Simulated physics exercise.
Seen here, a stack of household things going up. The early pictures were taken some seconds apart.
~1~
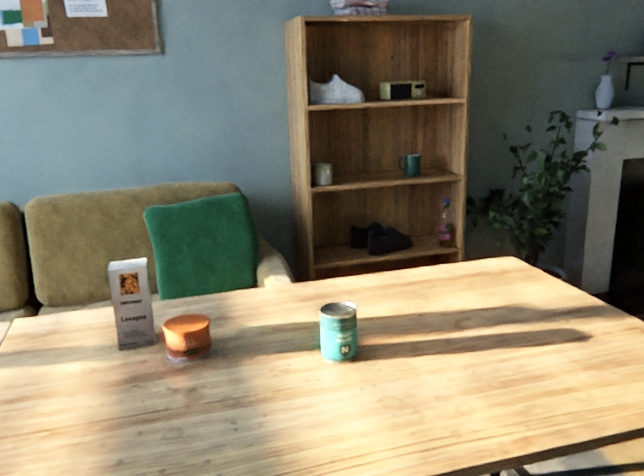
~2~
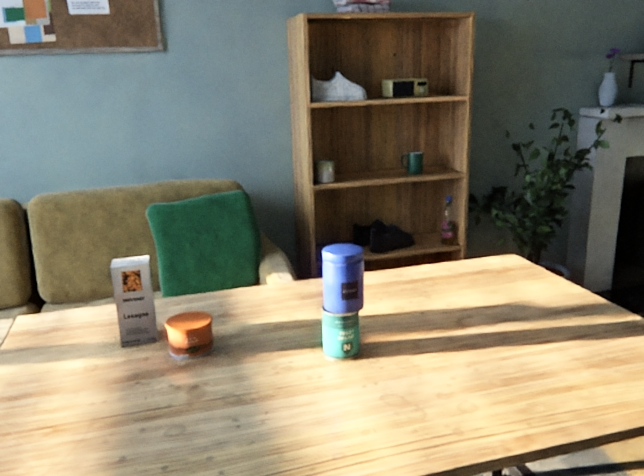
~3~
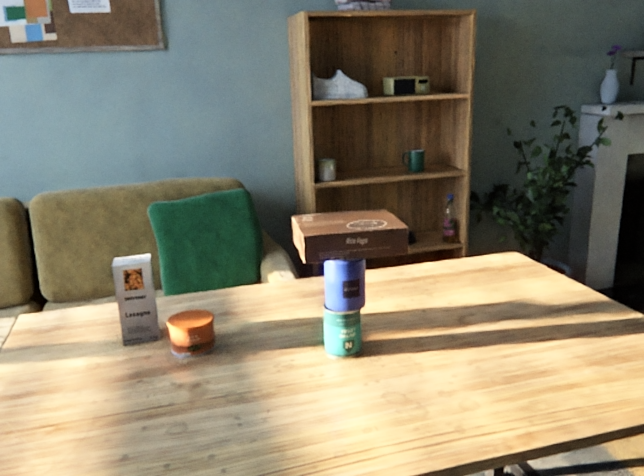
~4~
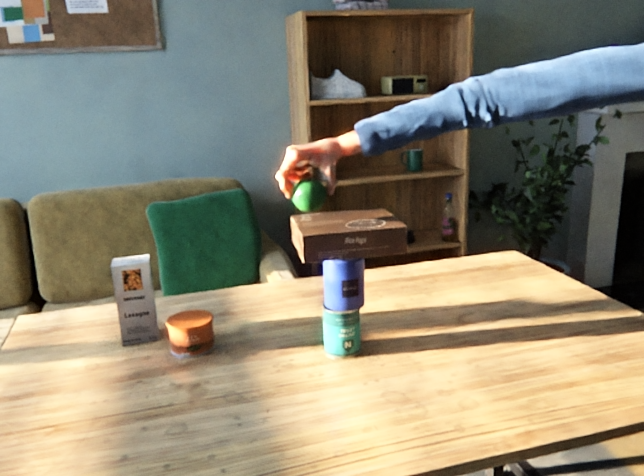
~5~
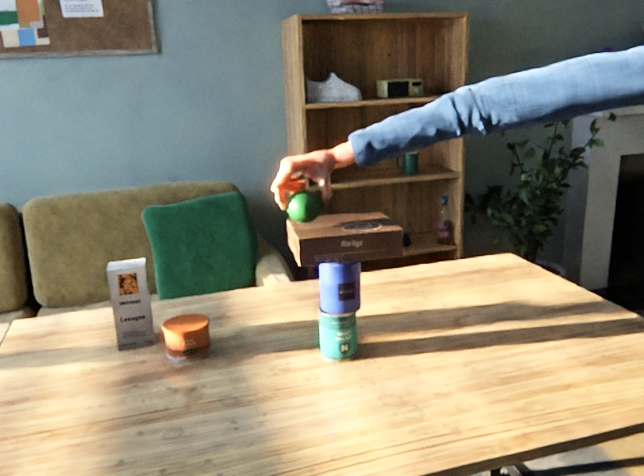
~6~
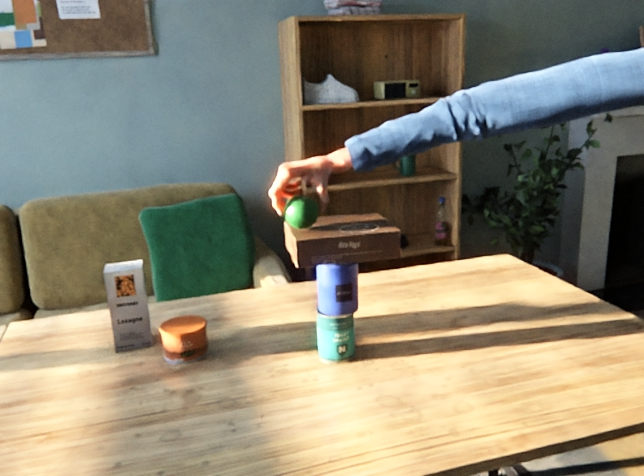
A stack growing on a wooden table, blue jar then brown box added above a turquoise pot, a hand lowering a green apple on top.
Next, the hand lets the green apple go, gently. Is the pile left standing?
The pile survives.
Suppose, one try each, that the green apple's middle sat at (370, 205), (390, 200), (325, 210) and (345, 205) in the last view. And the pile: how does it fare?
Try 1: Stable. Try 2: Falls over. Try 3: Stable. Try 4: Stable.
Then, 0.50 s on from there, no change.
Then, 1.40 s on from there, green apple resting near (302, 213).
In the end, all 6 unmoved. At the end, from the last picture's camera, green apple near (302, 213). The pile holds.
